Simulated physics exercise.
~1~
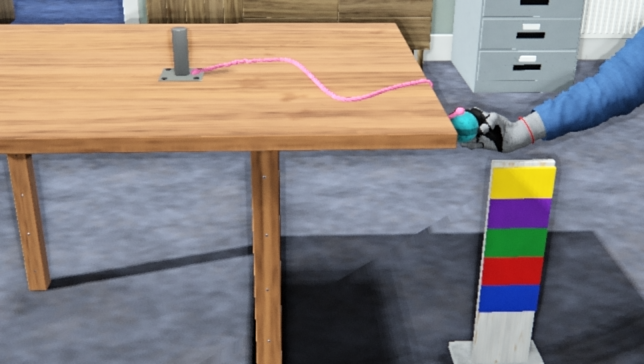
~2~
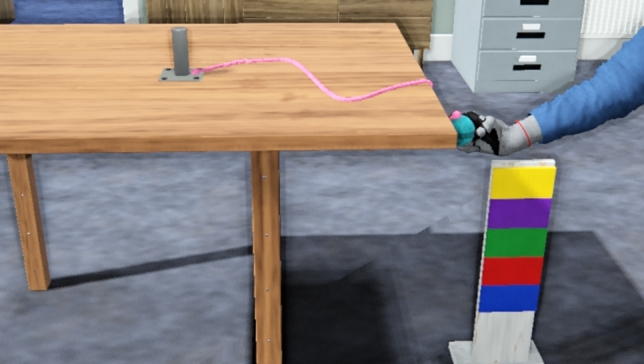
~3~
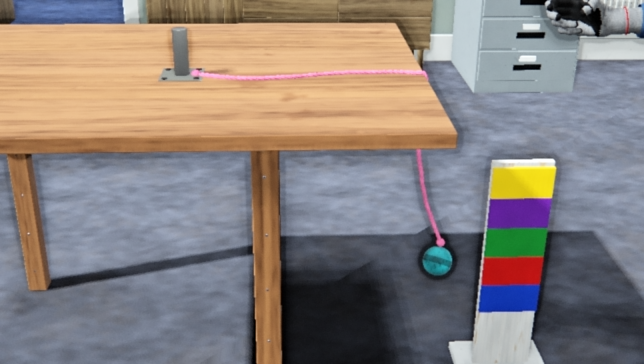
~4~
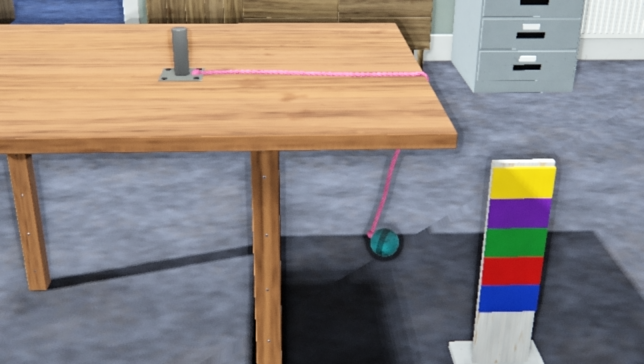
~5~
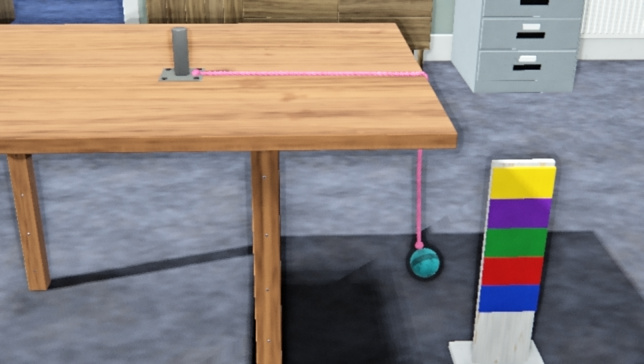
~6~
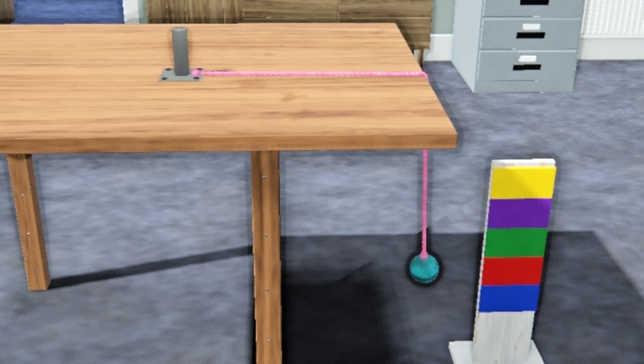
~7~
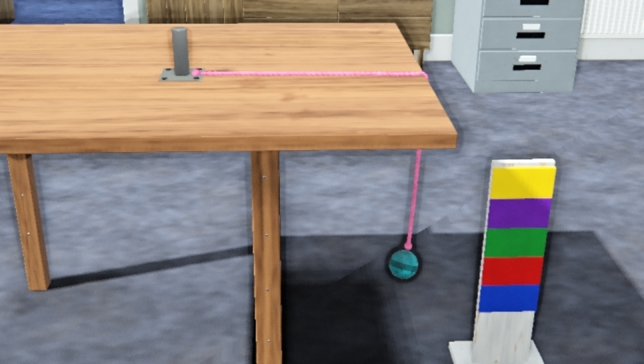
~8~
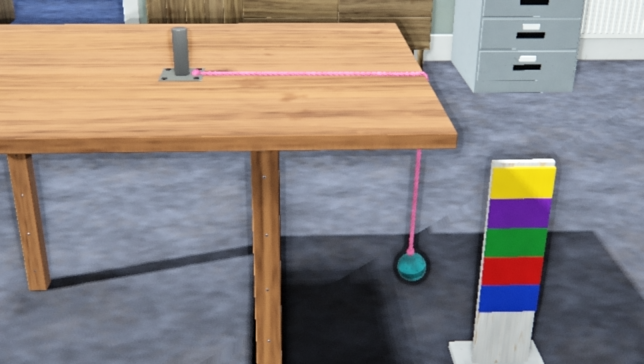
A turquoise ball is held by a gloved hand just off the right end of a wooden desk, its pink cord curving loosely back to a small grey post on a plate. The hand lets go and draws away to the upper right as the ball drops below the desk edge, pulling the cord straight. The ball swings left under the desktop, then back to the right, beside an upright board with five coloured bands. It sways gently left again and shifts slightly right, ending with its middle level with the red band.
